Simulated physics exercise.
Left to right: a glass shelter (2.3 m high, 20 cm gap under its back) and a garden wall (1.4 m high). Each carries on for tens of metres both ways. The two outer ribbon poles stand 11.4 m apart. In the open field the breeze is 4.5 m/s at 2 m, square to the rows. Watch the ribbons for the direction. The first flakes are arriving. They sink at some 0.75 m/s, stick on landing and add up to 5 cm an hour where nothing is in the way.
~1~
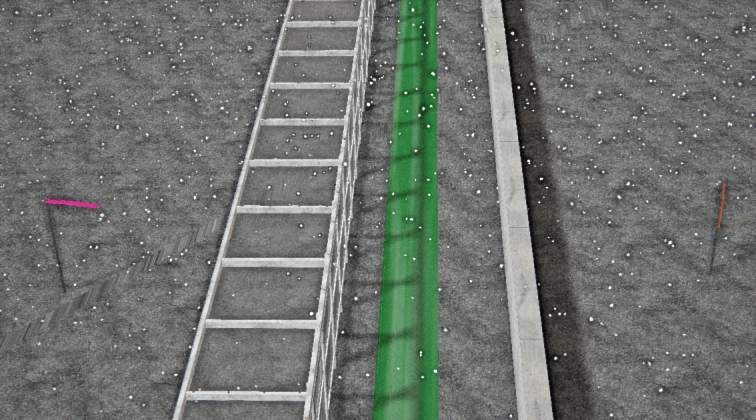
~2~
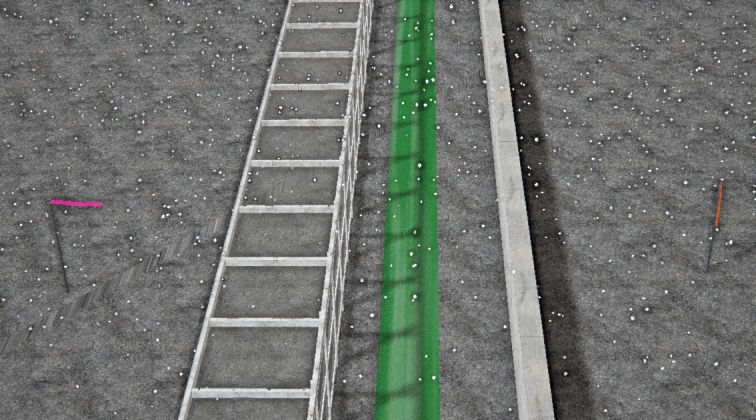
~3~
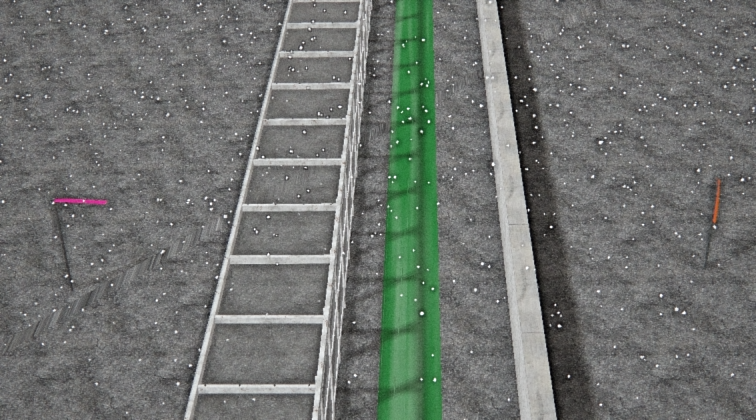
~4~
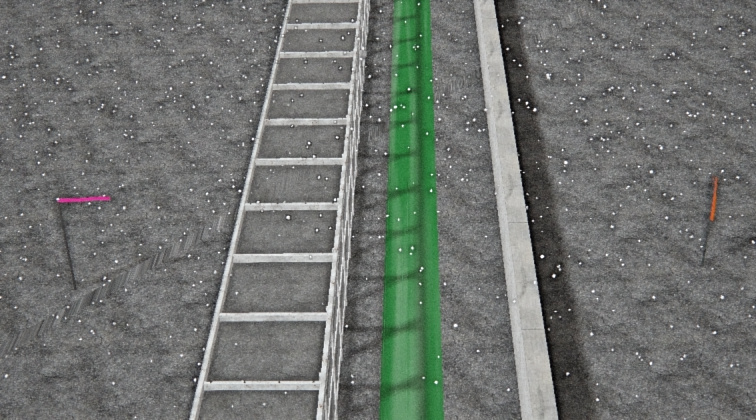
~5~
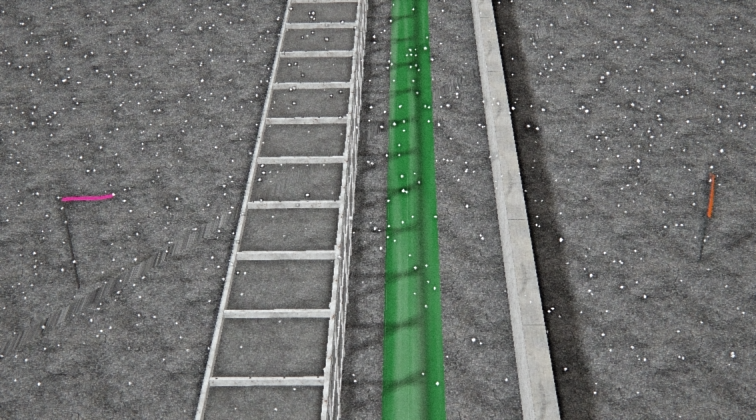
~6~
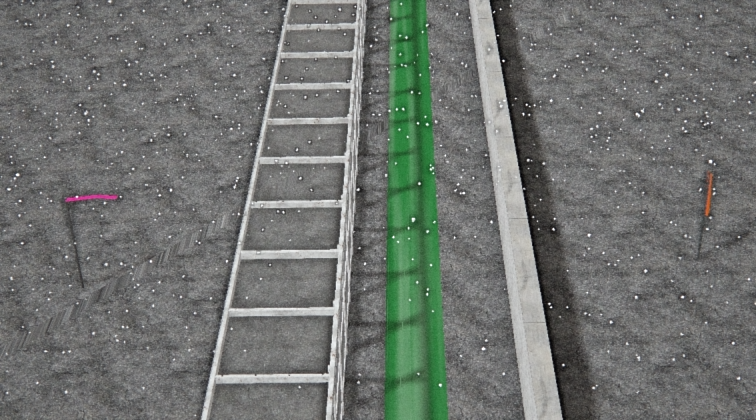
At the start, white flakes speckle the view above a pale-framed glass shelter, a green strip and a garden wall, with a pink ribbon stretched rightward at left and an orange one hanging nearly straight at right. Flakes streak rightward as the view widens slightly, the ribbons edging inward and barely changing.
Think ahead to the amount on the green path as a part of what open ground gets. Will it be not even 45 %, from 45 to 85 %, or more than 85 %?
On the green path: From 45 to 85 % of what open ground gets.
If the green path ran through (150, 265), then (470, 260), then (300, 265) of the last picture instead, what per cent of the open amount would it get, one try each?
In turn about 100 %, 60 %, 80 %.
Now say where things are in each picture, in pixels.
The left ribbon ends at (99, 207), leaning 85 degrees to the right, in the first frame.
The right ribbon ends at (716, 225), hanging almost straight and the green one passes (410, 270), in the second frame.
The left ribbon ends at (106, 202), leaning 90 degrees to the right, above the rows the flakes slant 85 degrees from upright, towards the right and the top of the garden wall crosses (510, 160), in the third frame.
The right ribbon ends at (711, 220), hanging almost straight and the green one passes (412, 195), in the fourth frame.
The left ribbon ends at (113, 195), leaning 95 degrees to the right and above the rows the flakes slant 85 degrees from upright, towards the right, in the fifth frame.
The right ribbon ends at (706, 215), hanging almost straight and the top of the garden wall crosses (508, 156), in the sixth frame.
10 minutes on, 5 mm on the green path, 8 mm in the open.
30 minutes on, 14 mm on the green path, 25 mm in the open.
60 minutes on, 29 mm on the green path, 50 mm in the open, so the green path has 58 % of the open amount; the left half of it has 55 %, the right half 60 %.
